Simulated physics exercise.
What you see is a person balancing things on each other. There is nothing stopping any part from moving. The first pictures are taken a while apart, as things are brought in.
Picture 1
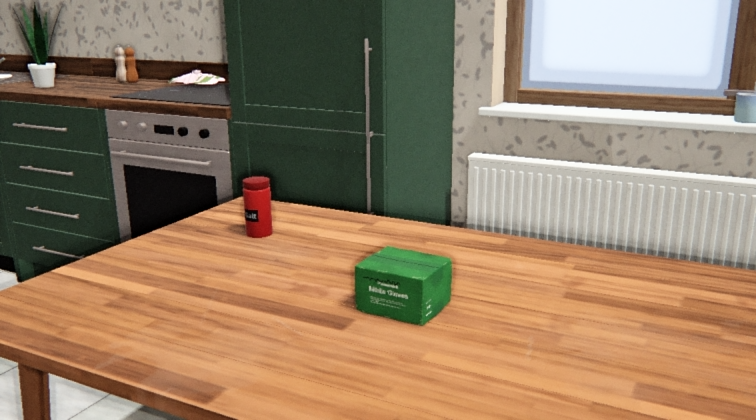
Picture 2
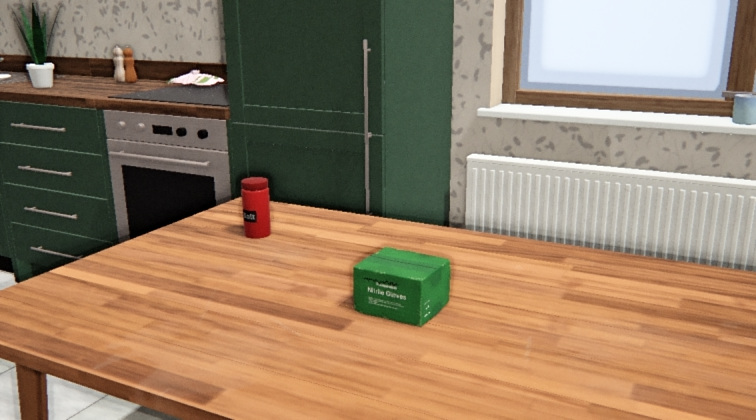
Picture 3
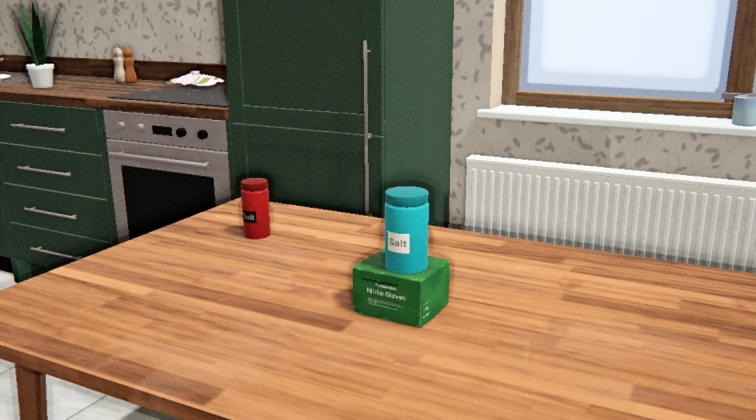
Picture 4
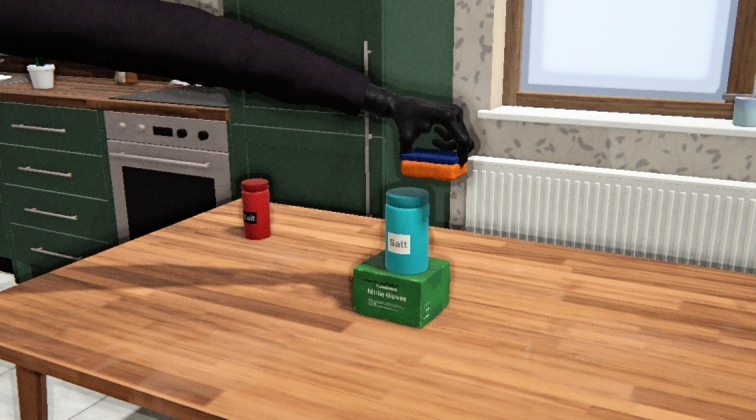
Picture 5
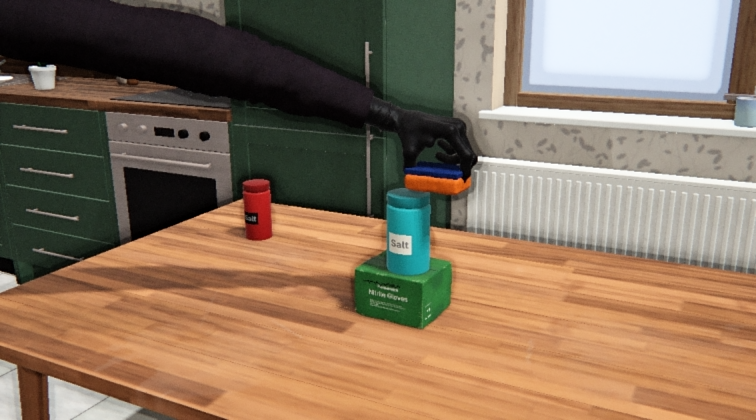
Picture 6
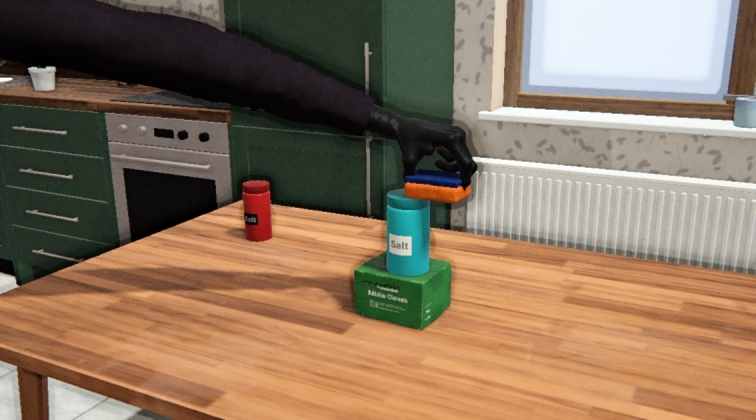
In the video, a green box sits on a wooden table near a red jar, and a turquoise salt jar appears on top of the box. A black-gloved hand then lowers an orange and blue sponge slightly onto the turquoise jar.
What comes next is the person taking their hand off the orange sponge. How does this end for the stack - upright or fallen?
Doesn't stay together.
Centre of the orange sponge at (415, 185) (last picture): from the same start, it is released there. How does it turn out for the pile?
What happens next is that it remains steady.
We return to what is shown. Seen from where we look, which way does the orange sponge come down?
Its movement is toward the right.
Then, 0.30 s after the last picture, orange sponge now fallen.
Then, 0.50 s after the last picture, things are still on the move.
Then, 1.00 s after the last picture, nothing new.
At rest, fallen, orange sponge; the other 3 in place. Seen from the same camera at the end, orange sponge near (600, 343). The pile gives way.
